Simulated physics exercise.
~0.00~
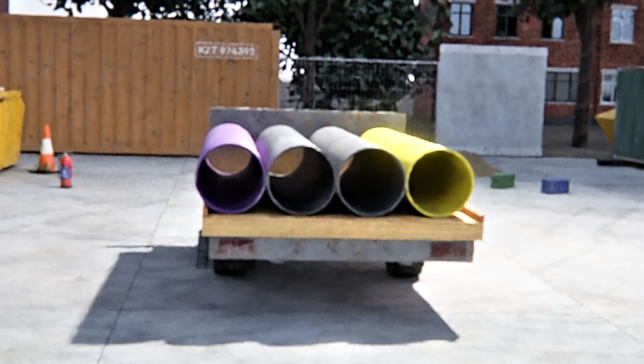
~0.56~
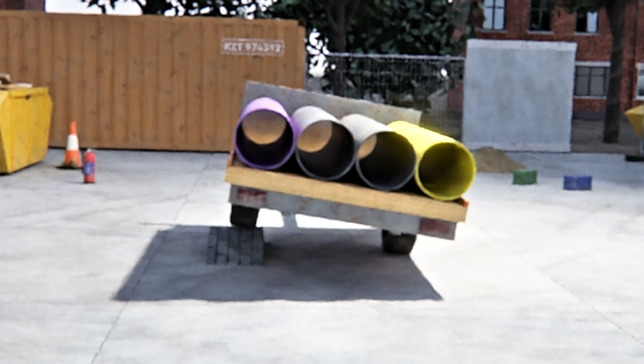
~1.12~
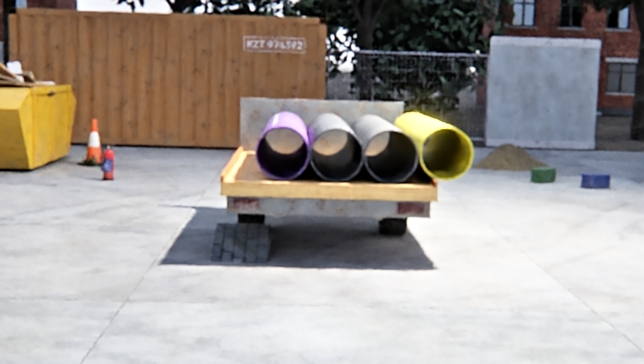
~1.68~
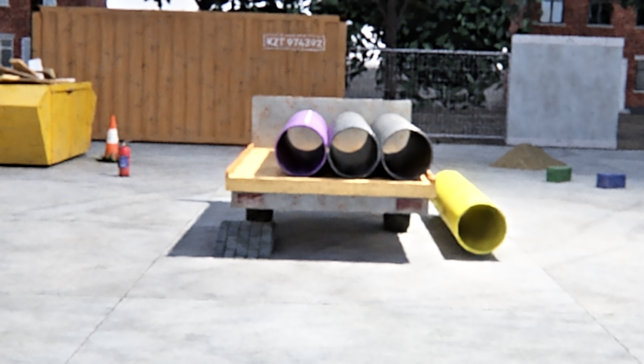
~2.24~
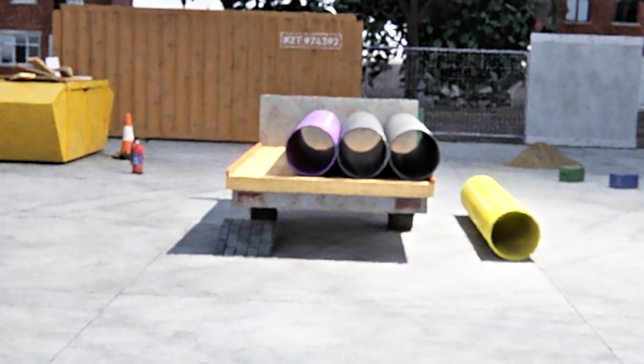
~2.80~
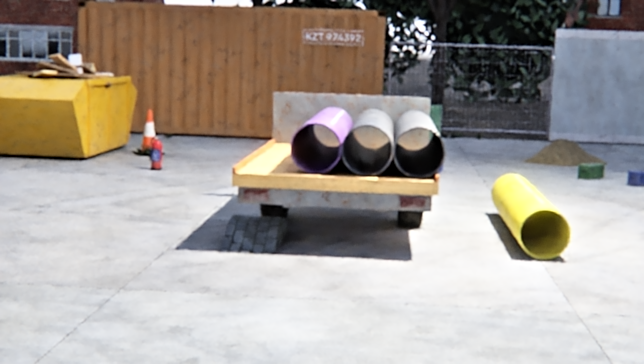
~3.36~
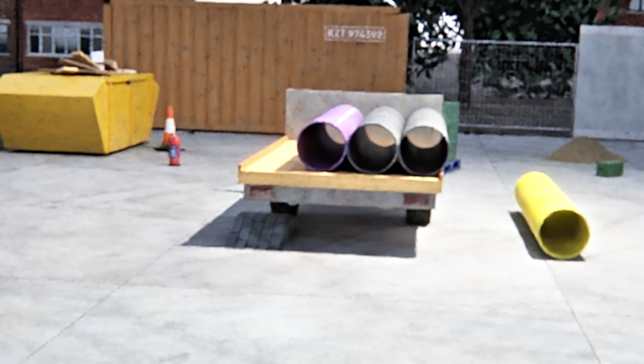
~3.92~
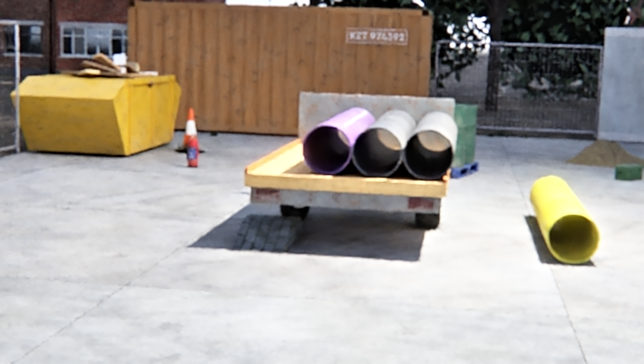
Four large pipes, purple at the left, two grey in the middle and yellow at the right, lie side by side on a low, flat trailer seen from behind in a sunlit concrete yard. A brown container, a yellow skip and an orange cone stand behind. The trailer tilts down to the right as its left wheel rides over a low hump, then levels out and stops. The pipes roll right, and the yellow one drops over the side onto the ground. It rolls a little farther and comes to rest, while the other three stay aboard as the view drifts sideways.
